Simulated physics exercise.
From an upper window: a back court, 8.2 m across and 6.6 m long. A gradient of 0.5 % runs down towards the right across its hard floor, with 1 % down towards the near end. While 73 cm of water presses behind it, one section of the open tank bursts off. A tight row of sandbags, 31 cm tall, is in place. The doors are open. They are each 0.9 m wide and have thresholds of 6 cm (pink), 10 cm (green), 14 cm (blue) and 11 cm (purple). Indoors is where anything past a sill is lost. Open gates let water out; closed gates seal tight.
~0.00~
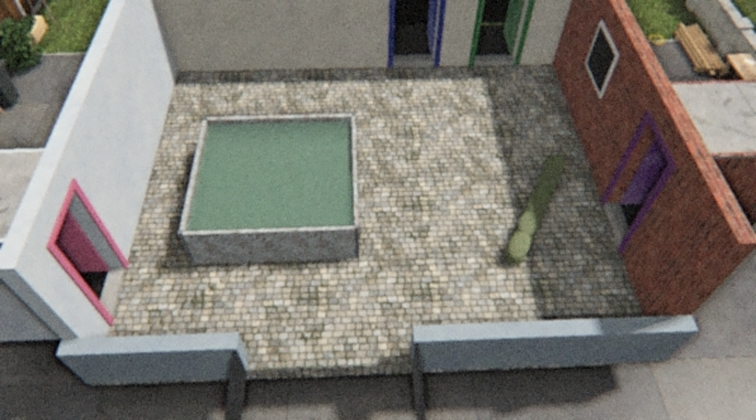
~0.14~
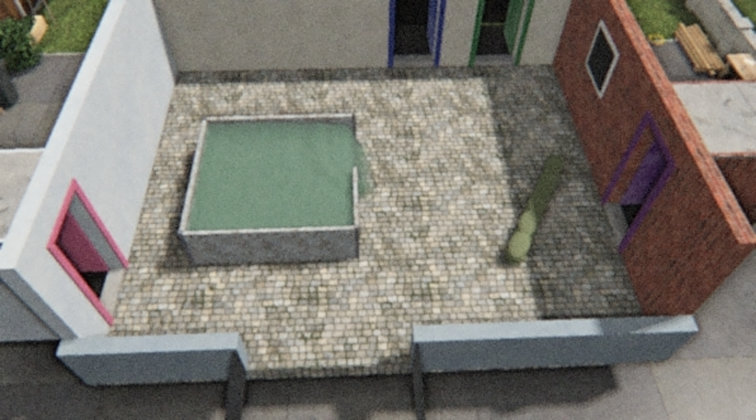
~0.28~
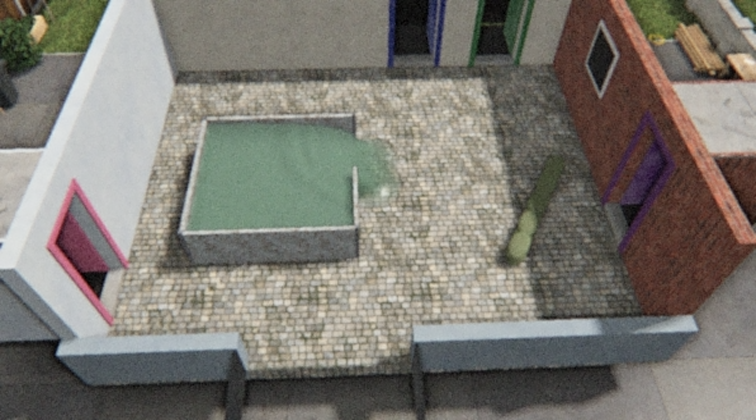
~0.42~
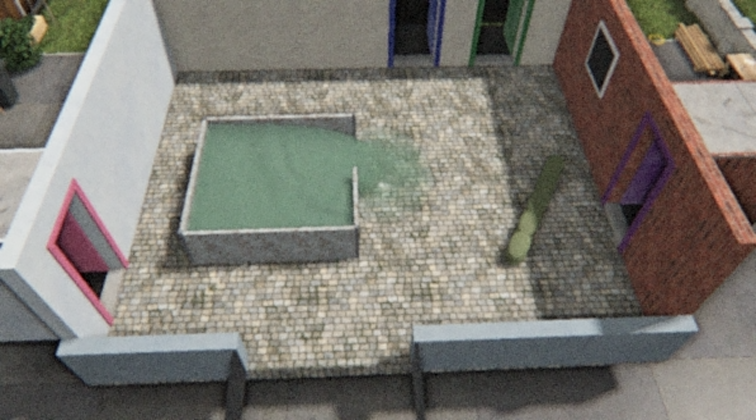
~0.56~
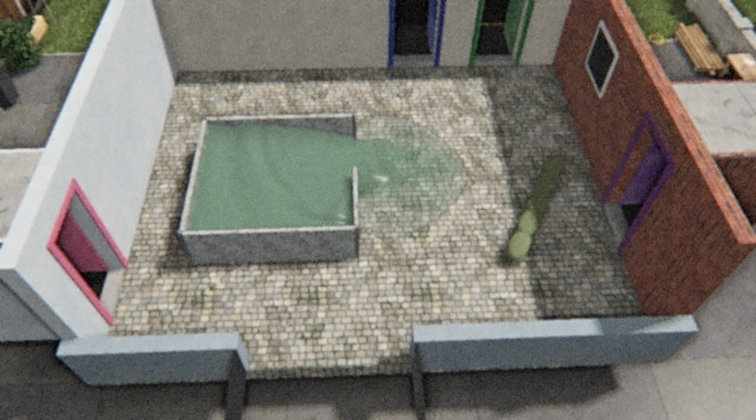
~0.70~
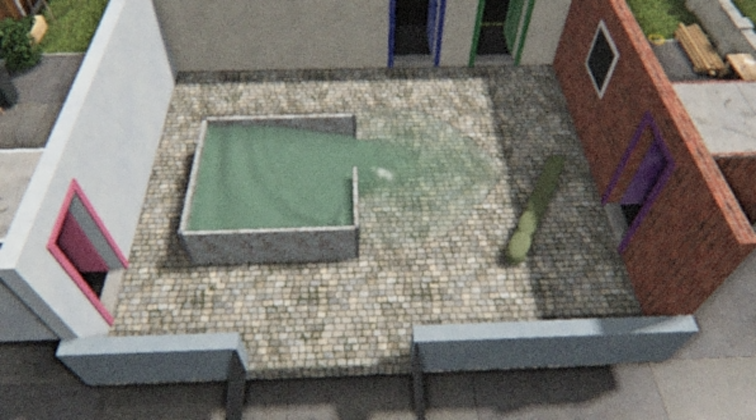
A paved back court, seen from a high window by a camera that stays still, lies between a white wall with a pink-framed doorway on the left and a red brick wall with a purple one on the right. An open grey tank of green water stands left of centre, with a slim green shrub to the right. Part of the tank's right side gives way, and water pours out rightwards, fanning thinly across the paving.
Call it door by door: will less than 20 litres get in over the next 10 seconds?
Pink door - yes, less; green door - no, 20 litres or more; blue door - yes, less; purple door - yes, less.
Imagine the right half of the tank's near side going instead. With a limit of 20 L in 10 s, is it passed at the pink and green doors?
Then: Pink under, green not over.
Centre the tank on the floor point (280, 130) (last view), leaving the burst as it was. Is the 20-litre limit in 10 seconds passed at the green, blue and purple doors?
So the green door tops the limit, the blue door tops the limit and the purple door keeps within it.
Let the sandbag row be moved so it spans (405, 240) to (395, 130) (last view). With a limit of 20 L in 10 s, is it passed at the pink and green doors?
At the pink door the limit is not reached, and at the green door it is not reached.
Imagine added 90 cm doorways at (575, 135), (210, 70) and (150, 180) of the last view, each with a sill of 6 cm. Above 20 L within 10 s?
First doorway gets there, second falls short, third falls short.
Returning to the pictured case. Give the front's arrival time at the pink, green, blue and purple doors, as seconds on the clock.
Times: Pink 9.0 seconds, green 2.0 seconds, blue 2.0 seconds, purple 2.4 seconds.
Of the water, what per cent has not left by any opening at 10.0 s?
92 %.
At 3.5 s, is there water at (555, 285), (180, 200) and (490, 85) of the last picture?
First spot not yet wet, second not yet wet, third submerged.
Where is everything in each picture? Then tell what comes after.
The first picture shows the open tank at (275, 172) is whole and still, 73 cm deep.
In the second picture, water pours out at (354, 163) and has run 0.7 m, to (366, 199); typically 10 cm deep outside, 73 cm at the open tank's back.
In the third picture, water pours out at (354, 163) and has run 1.0 m, to (392, 198); typically 12 cm deep outside, 73 cm at the open tank's back.
In the fourth picture, the front is at (430, 185), 1.5 m from the gap at (354, 164); 2.5 m2 of floor is under water; 73 cm left at the back of the open tank.
In the fifth picture, water pours out at (354, 164) and has run 2.0 m, to (462, 181); typically 6 cm deep outside, 73 cm at the open tank's back.
In the sixth picture, water pours out at (354, 164) and has run 2.7 m, to (496, 173); typically 5 cm deep outside, 70 cm at the open tank's back.
After 1.4 s water covers 30 % of the floor and is deepest (42 cm) near (364, 162); pink door not reached, green door not reached, blue door not reached, purple door not reached.
After 2.2 s water covers 35 % of the floor and is deepest (36 cm) near (365, 169); pink door not reached, green door 18 cm at the sill, 0 L in, blue door 11 cm at the sill, 0 L in, purple door not reached.
After 3.5 s water covers 50 % of the floor and is deepest (42 cm) near (559, 100); pink door not reached, green door 25 cm at the sill, 34 L in, blue door 7 cm at the sill, 0 L in, purple door 3 cm at the sill, 0 L in.
After 6.0 s water covers 70 % of the floor and is deepest (24 cm) near (526, 203); pink door not reached, green door 15 cm at the sill, 138 L in, blue door 13 cm at the sill, 2 L in, purple door 5 cm at the sill, 0 L in.
After 10.0 s water covers 95 % of the floor and is deepest (16 cm) near (577, 150); pink door 5 cm at the sill, 0 L in, green door 11 cm at the sill, 170 L in, blue door 7 cm at the sill, 2 L in, purple door 3 cm at the sill, 0 L in.
